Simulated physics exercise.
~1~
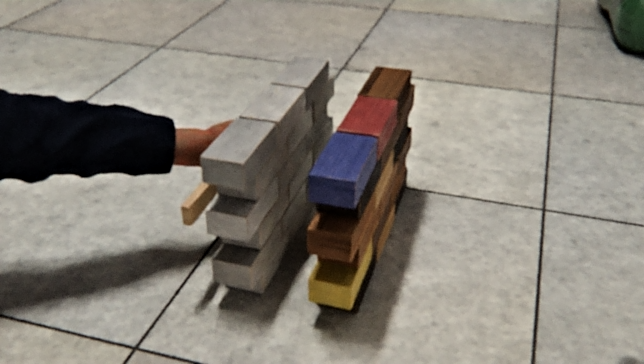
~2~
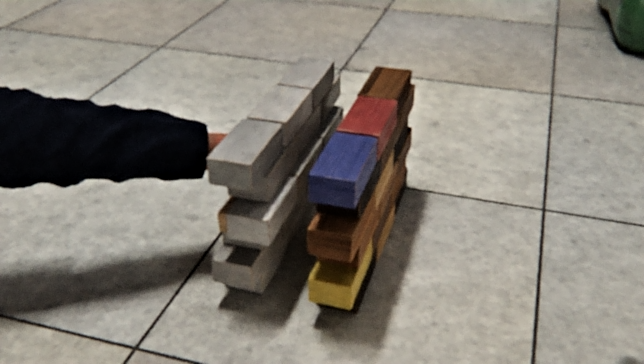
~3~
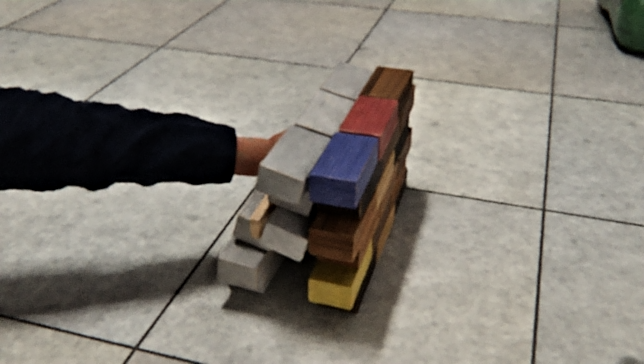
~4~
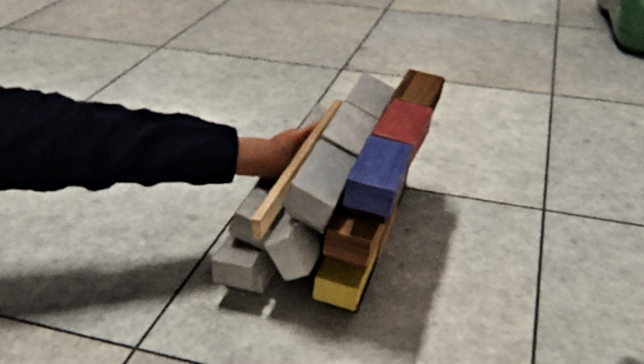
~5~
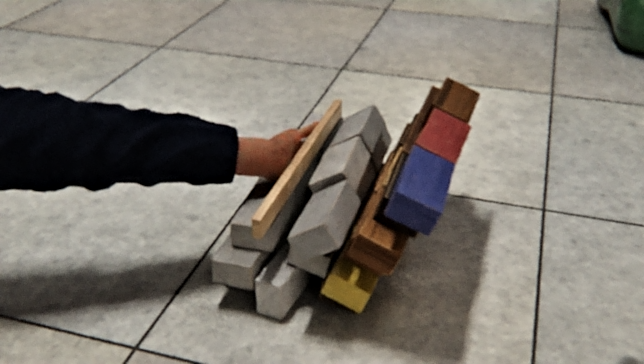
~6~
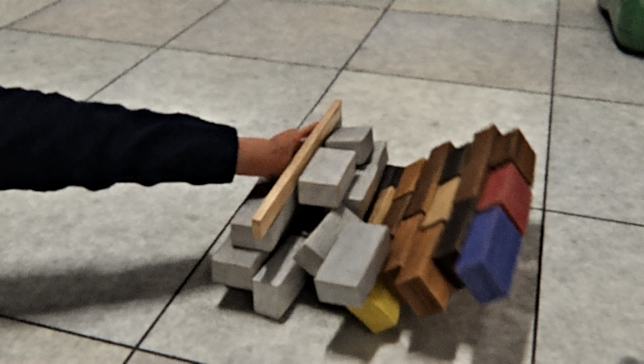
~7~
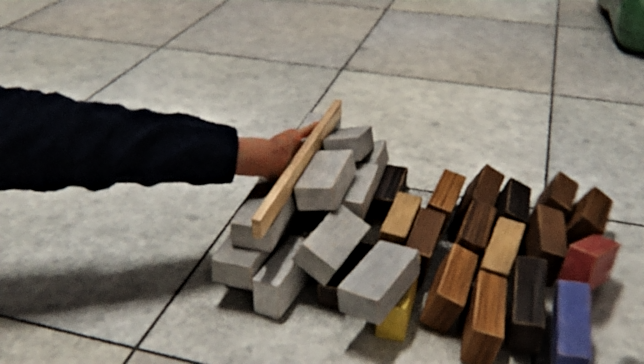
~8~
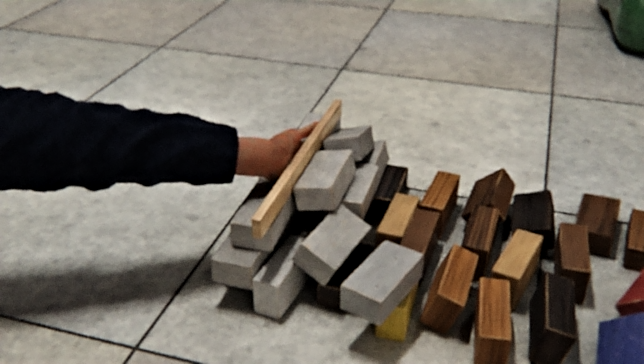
A hand pushes a gray block wall into a colorful one, and both collapse rightward.
